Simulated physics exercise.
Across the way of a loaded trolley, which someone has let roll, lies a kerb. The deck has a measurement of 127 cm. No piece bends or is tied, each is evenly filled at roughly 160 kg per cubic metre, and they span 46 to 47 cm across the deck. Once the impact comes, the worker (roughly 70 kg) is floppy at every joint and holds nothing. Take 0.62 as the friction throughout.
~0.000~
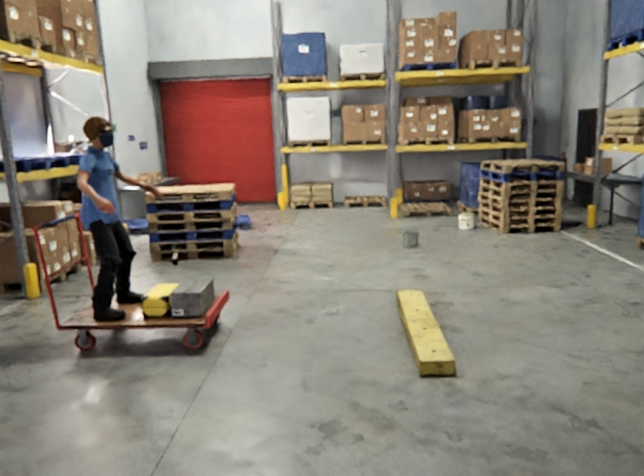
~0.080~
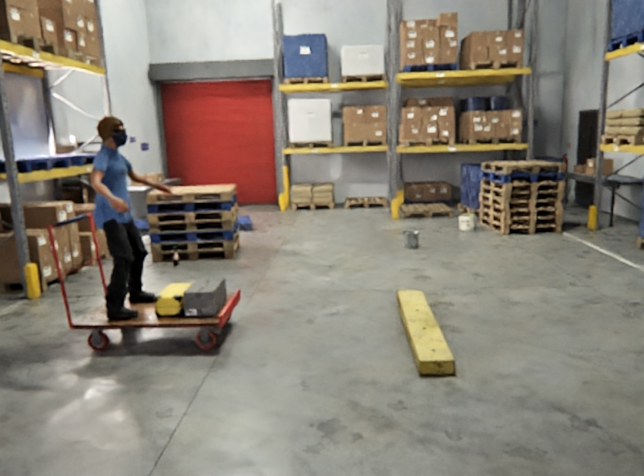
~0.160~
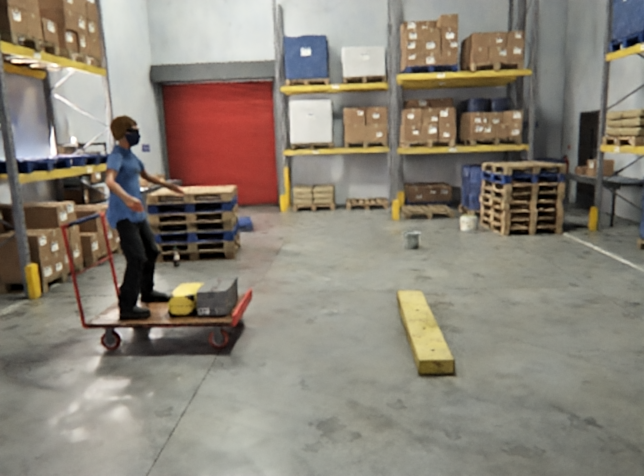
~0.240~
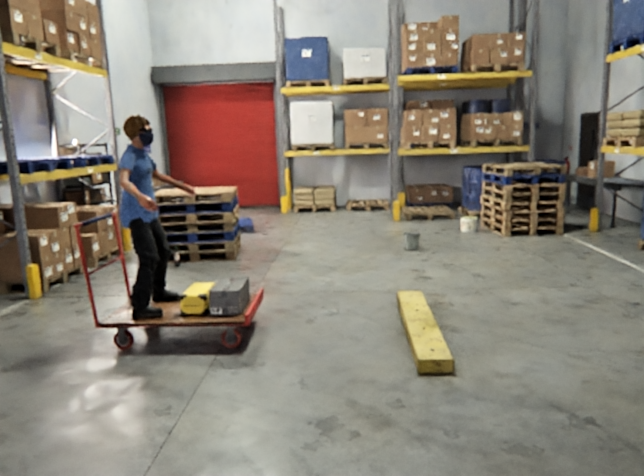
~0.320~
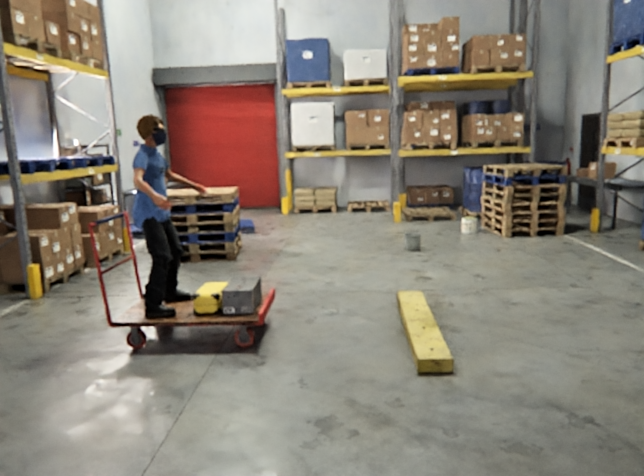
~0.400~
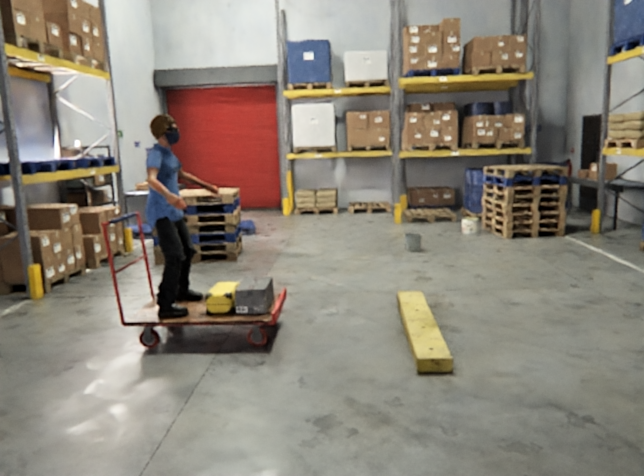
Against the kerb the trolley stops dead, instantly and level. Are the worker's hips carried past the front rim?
It fails to clear the edge.
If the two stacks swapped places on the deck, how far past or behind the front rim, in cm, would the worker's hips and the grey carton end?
Well, the hips would sit 100 centimetres behind the rim, with the grey item 40 centimetres behind.
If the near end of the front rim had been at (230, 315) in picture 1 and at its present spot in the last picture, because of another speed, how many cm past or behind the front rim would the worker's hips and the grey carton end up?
The hips would stop 90 cm behind the front rim, the grey one 20 cm behind it.
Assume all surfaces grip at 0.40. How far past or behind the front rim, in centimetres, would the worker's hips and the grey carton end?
Result - hips: 60 behind; grey: 20 behind.
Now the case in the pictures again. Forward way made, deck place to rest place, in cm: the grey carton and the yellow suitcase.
The grey one ends about 5 cm forward, the yellow one about 5 cm.
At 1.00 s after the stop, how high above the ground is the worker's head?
At that moment it's around 60 cm off the ground.
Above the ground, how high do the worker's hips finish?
Roughly 55 cm.
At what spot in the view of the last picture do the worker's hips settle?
(305, 275).
Impact comes at 1.25 s.
After 1.50 s the worker's hips are 66 cm behind the rim, near (339, 235) in the last picture's view.
After 1.80 s the worker's hips are 70 cm behind the rim, near (335, 246) in the last picture's view.
After 2.25 s the worker's hips are 83 cm behind the rim, near (321, 265) in the last picture's view.
At rest, 4.8 s, nothing is past the rim; behind it, grey carton, yellow suitcase and the worker's hips.
